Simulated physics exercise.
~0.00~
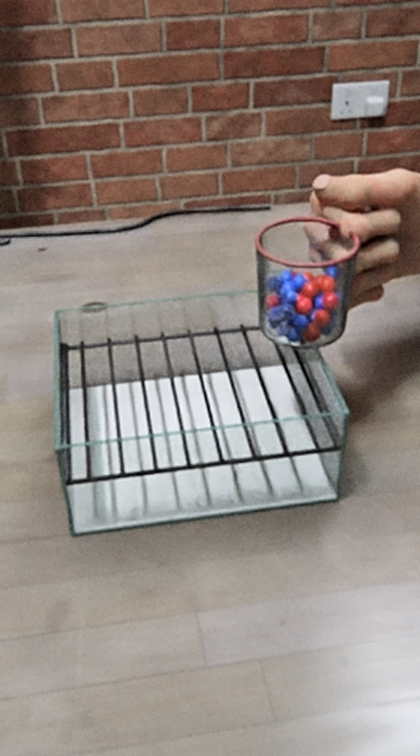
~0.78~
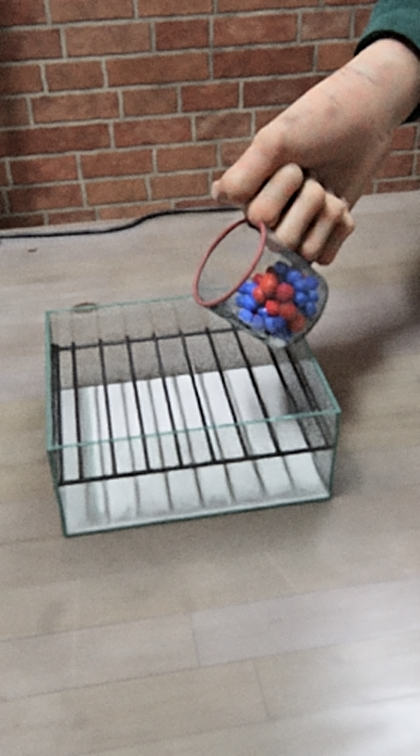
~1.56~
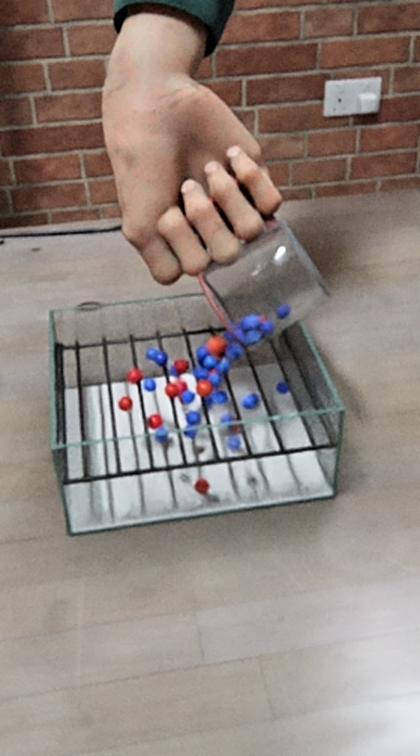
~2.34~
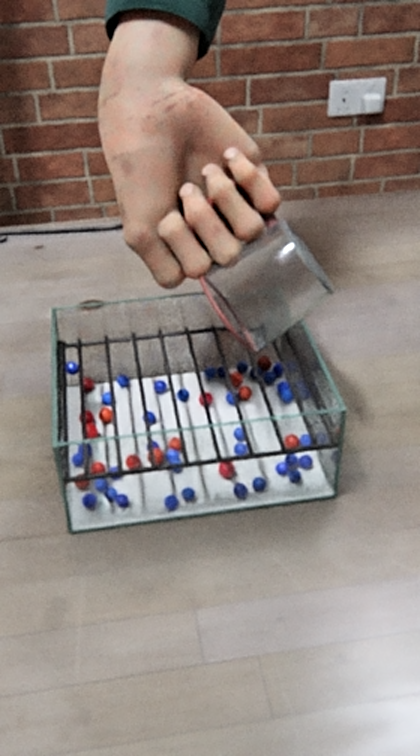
A hand in a dark green sleeve holds a clear cup with a red rim, filled with red and blue beads, above a low glass tank on a pale wooden floor, seen from slightly above with a brick wall behind. Dark parallel wires cross the tank over a white base. The hand tilts the cup to the left, then turns it over, and the mixed beads tumble out and scatter across the wires. Beads of both colours drop through the gaps. Finally, the cup is empty, and nearly all the beads lie beneath the wires, with a few blue ones still on them.
